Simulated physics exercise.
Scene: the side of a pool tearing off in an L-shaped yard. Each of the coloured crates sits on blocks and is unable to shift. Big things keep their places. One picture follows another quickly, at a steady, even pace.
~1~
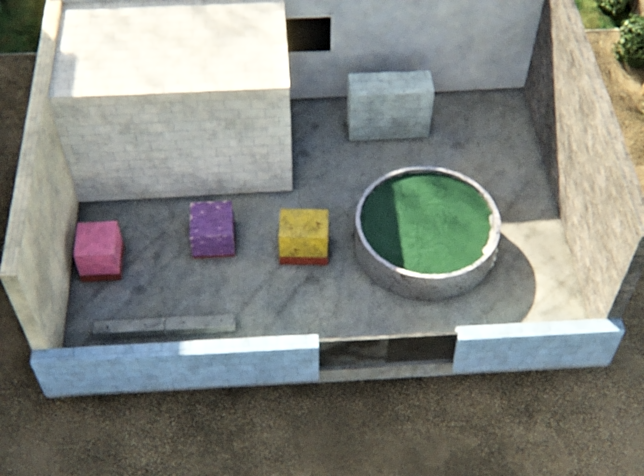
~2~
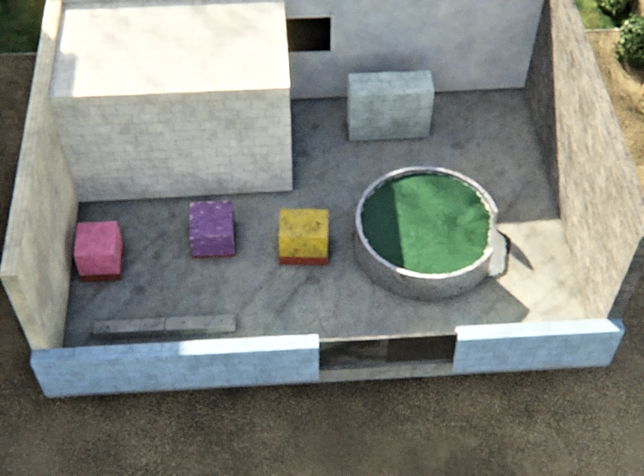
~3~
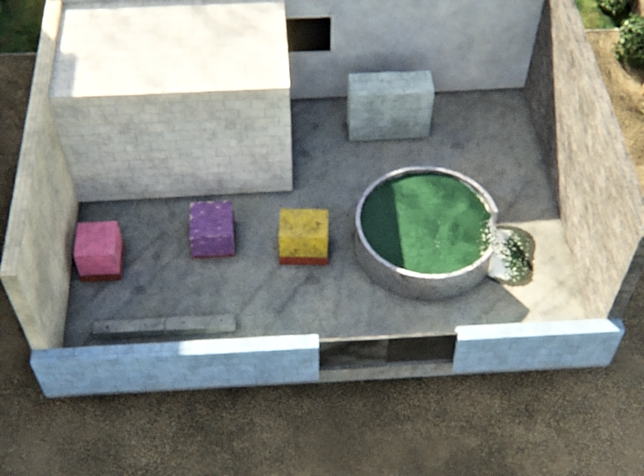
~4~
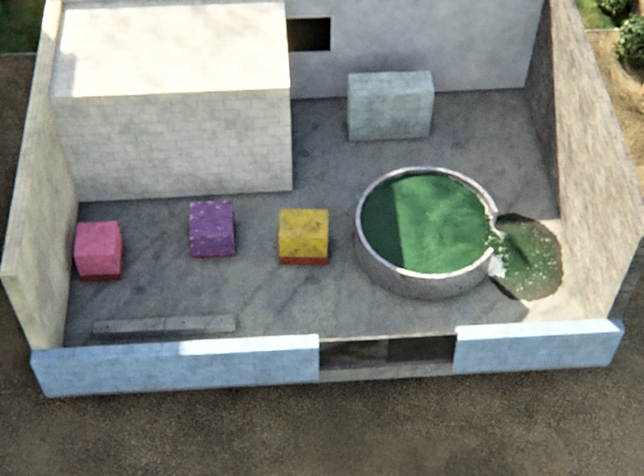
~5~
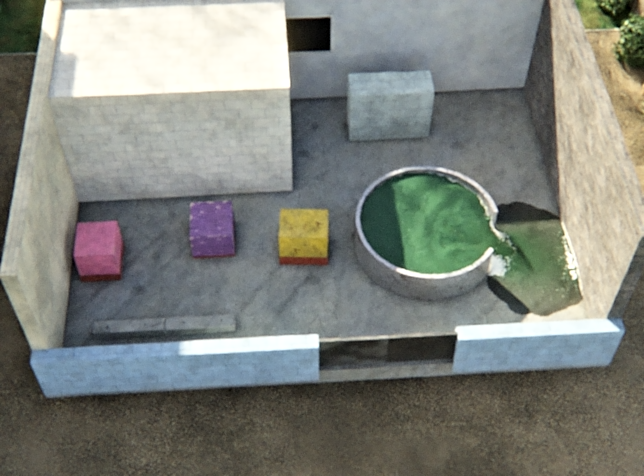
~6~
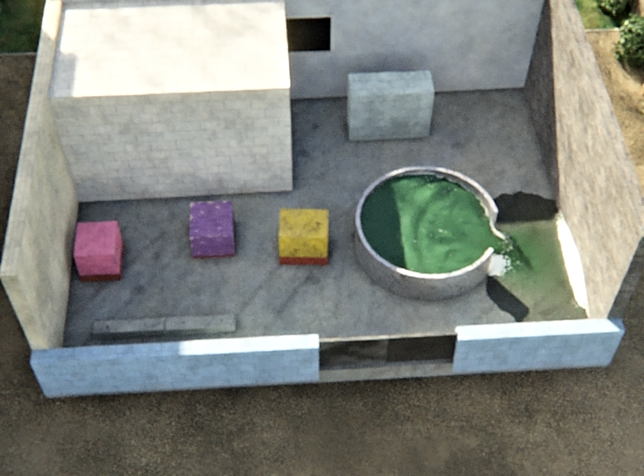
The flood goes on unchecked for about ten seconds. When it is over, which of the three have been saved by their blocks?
Once it is over, the purple crate is wet, the pink crate is dry, the yellow crate is dry.
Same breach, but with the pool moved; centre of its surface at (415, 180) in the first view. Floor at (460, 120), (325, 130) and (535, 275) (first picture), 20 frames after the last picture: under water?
First drenched; next unwetted; last drenched.
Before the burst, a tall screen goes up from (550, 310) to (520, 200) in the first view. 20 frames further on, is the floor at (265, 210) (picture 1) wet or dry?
I'd call it waterless.
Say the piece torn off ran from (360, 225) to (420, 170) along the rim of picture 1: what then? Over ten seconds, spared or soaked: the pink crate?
In that case the pink crate is flooded.
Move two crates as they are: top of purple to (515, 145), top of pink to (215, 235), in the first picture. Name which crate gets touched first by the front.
It's the purple-painted one.
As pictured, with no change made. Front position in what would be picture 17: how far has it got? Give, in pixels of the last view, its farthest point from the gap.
The wet edge reaches furthest near (523, 111).
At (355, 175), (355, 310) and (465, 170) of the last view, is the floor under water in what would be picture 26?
First spared, second inundated, third inundated.
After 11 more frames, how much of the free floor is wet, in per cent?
Around 20 percent, give or take.
A moment on, water covers 10 % of the floor; the purple crate not reached, the pink crate not reached, the yellow crate not reached.
Next, water covers 20 % of the floor; the purple crate not reached, the pink crate not reached, the yellow crate not reached.
Then, water covers 45 % of the floor; the purple crate not reached, the pink crate not reached, the yellow crate not reached.
Later, water covers 75 % of the floor; the purple crate water round its plinth, the pink crate water round its plinth, the yellow crate water round its plinth.
In the end, water covers 95 % of the floor; the purple crate was topped, the pink crate stayed above the water, the yellow crate stayed above the water.
